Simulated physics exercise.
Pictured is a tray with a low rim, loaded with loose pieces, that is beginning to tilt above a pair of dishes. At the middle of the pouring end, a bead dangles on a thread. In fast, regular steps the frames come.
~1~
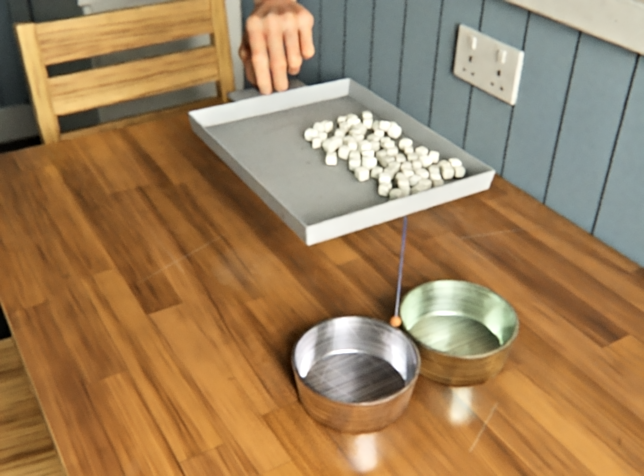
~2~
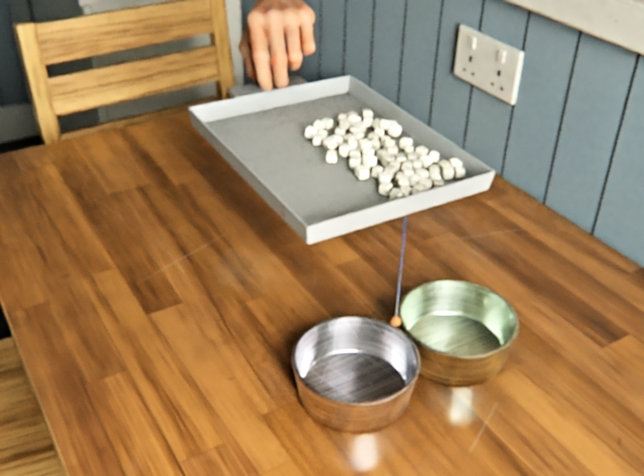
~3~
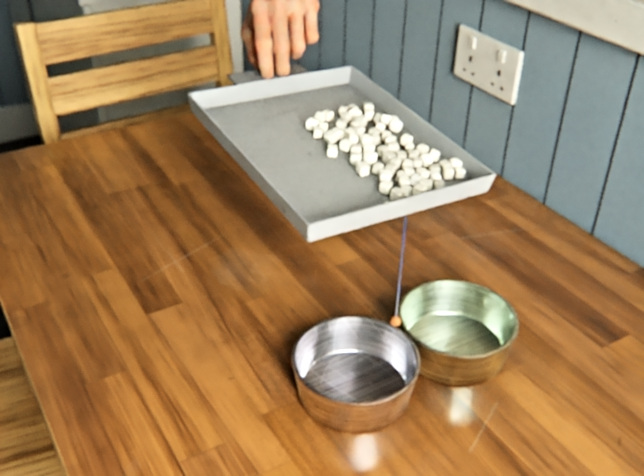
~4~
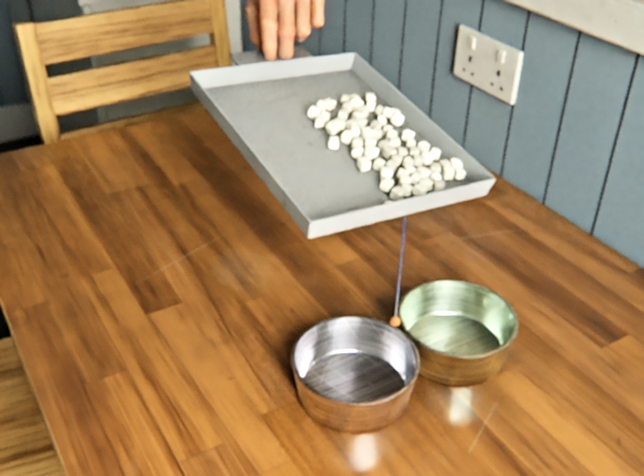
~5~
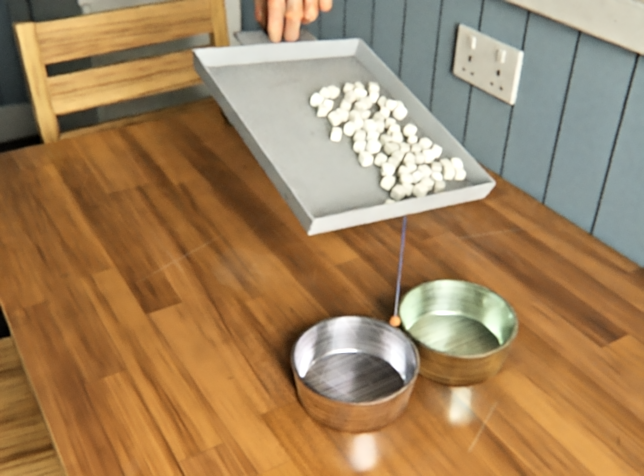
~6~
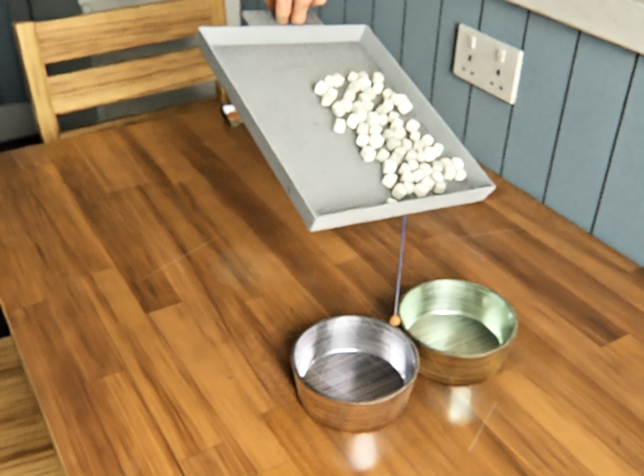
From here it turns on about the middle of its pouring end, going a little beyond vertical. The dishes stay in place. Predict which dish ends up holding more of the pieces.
The right-hand one.
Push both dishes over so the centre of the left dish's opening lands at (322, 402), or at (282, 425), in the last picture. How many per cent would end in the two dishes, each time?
Well, you'd get about 30 per cent and then about 0 per cent.
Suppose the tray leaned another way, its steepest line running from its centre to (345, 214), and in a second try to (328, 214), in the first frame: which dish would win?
The leftmost dish, then the leftmost dish.
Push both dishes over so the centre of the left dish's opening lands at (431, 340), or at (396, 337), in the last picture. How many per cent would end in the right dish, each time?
In order: 40 percent and 60 percent.
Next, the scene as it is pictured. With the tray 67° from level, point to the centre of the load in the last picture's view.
(444, 162).
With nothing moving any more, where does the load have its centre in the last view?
(475, 349).
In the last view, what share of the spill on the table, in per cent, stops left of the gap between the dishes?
It works out at some 0 percent.
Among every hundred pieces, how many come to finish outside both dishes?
Share outside: Near 20 %.
Just after the last frame, tray tipped steeply; every one on the tray.
A moment on, tray tipped past a quarter turn; almost all on the tray; just a few in the right dish; just a few outside both; just a few in the air.
Further on, tray tipped past a quarter turn; the larger part in the right dish; roughly a quarter outside both.
When it is over, tray tipped past a quarter turn; not one in the left dish; the larger part in the right dish; roughly a quarter outside both.
